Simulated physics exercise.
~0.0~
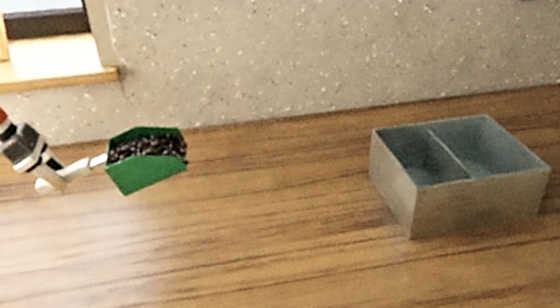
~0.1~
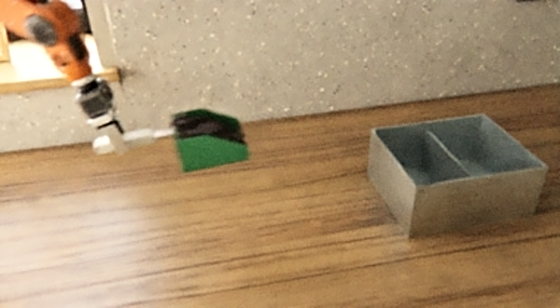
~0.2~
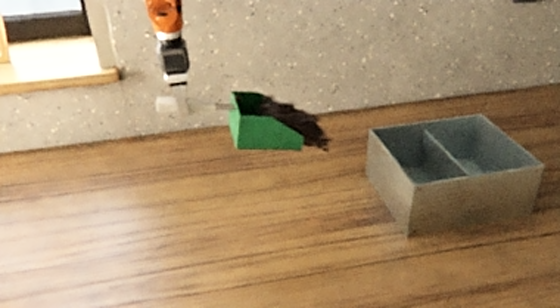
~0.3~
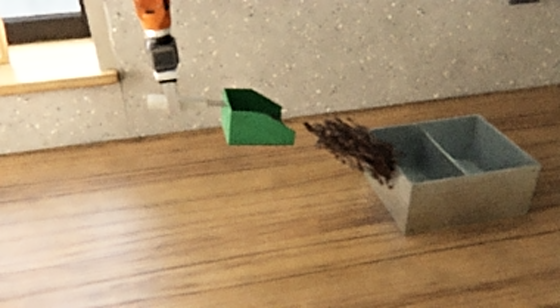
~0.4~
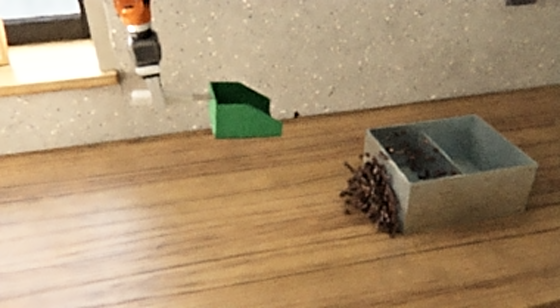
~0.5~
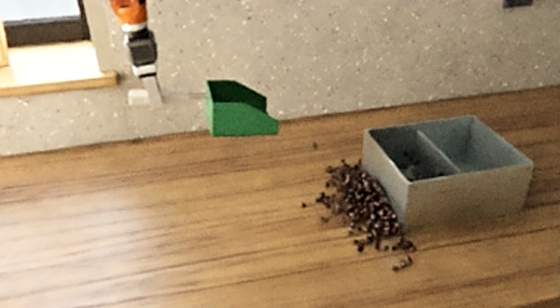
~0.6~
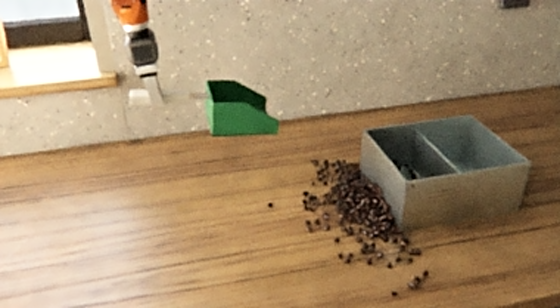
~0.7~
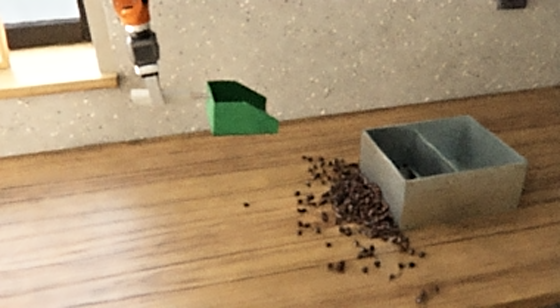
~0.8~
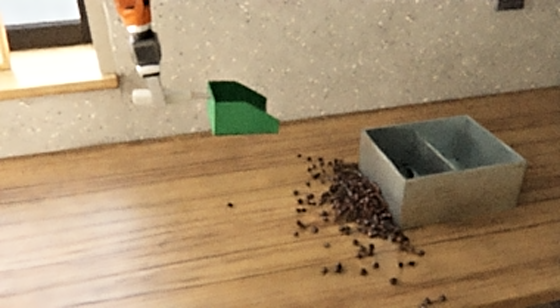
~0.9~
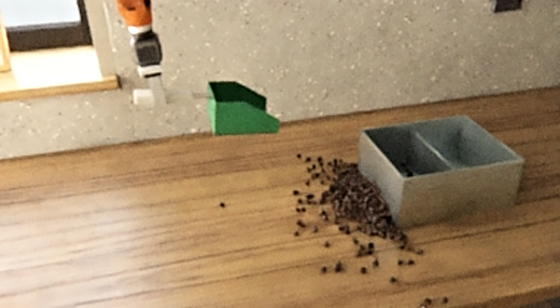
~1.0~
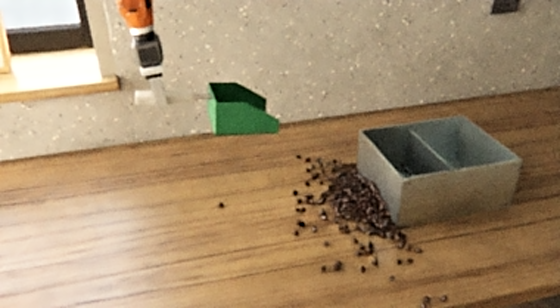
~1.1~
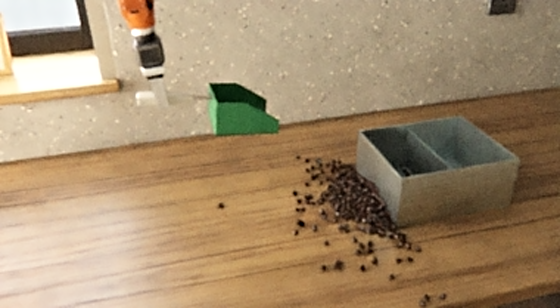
A green scoop full of dark beans, held by an orange, black and white robot arm, hangs at the left above a wooden table, seen from slightly above. To the right sits an open grey bin with two compartments, and behind is a speckled wall with part of a window. The arm swings the scoop right and tips it, flinging the beans forward in a clump. The scoop draws back a little as they reach the bin's left edge. Some drop into the left compartment, but most spill outside, scattering and settling in a heap against the bin while the emptied scoop hangs still.
